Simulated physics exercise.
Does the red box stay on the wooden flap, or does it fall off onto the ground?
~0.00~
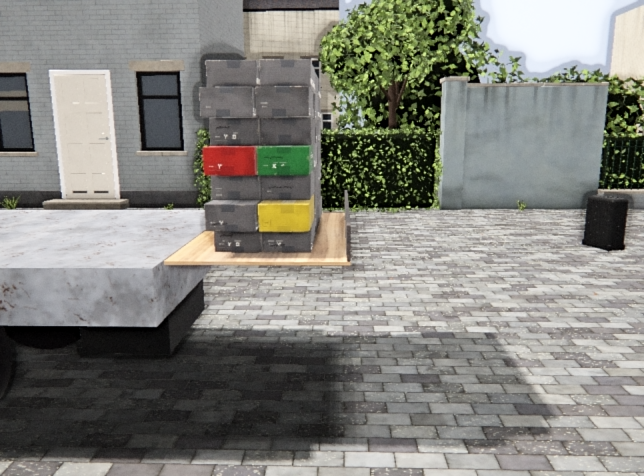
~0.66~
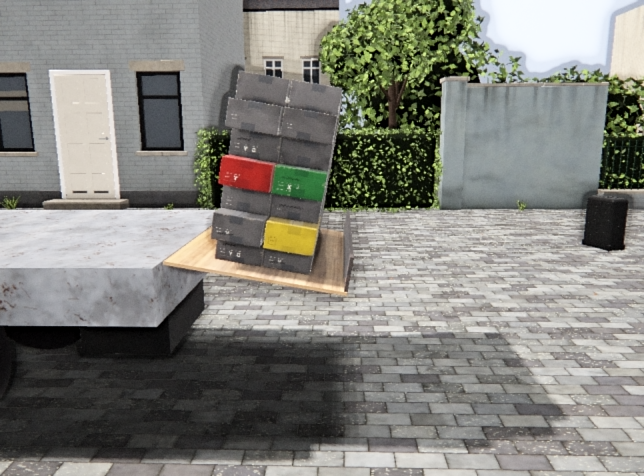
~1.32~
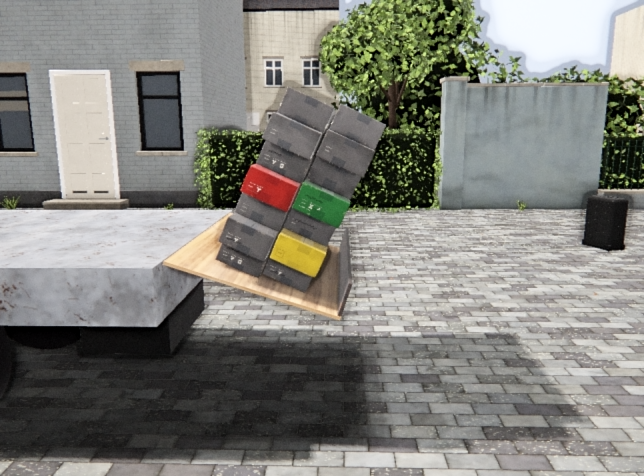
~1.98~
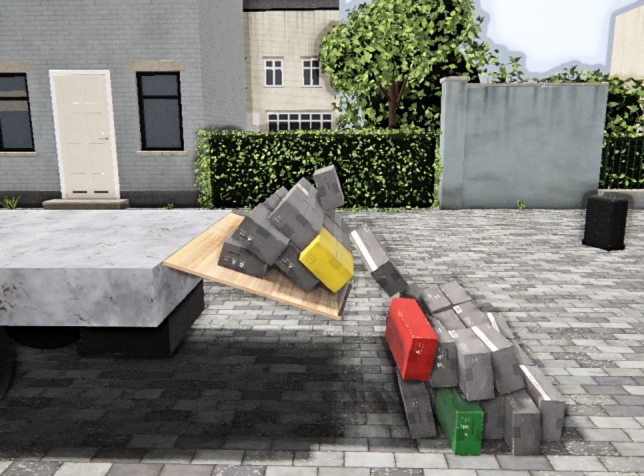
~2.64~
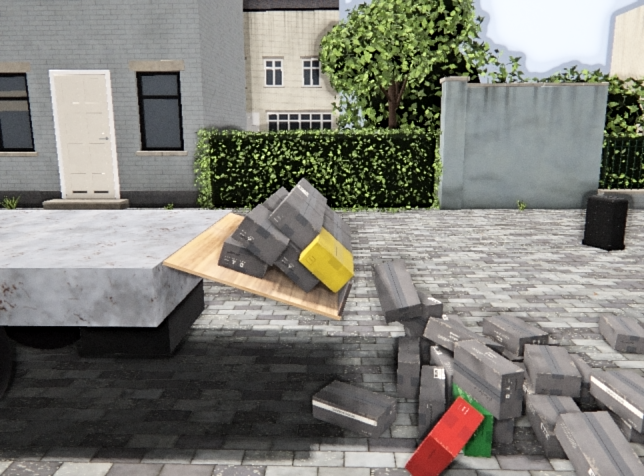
The red box falls off the flap and ends up among the spilled boxes on the paving.
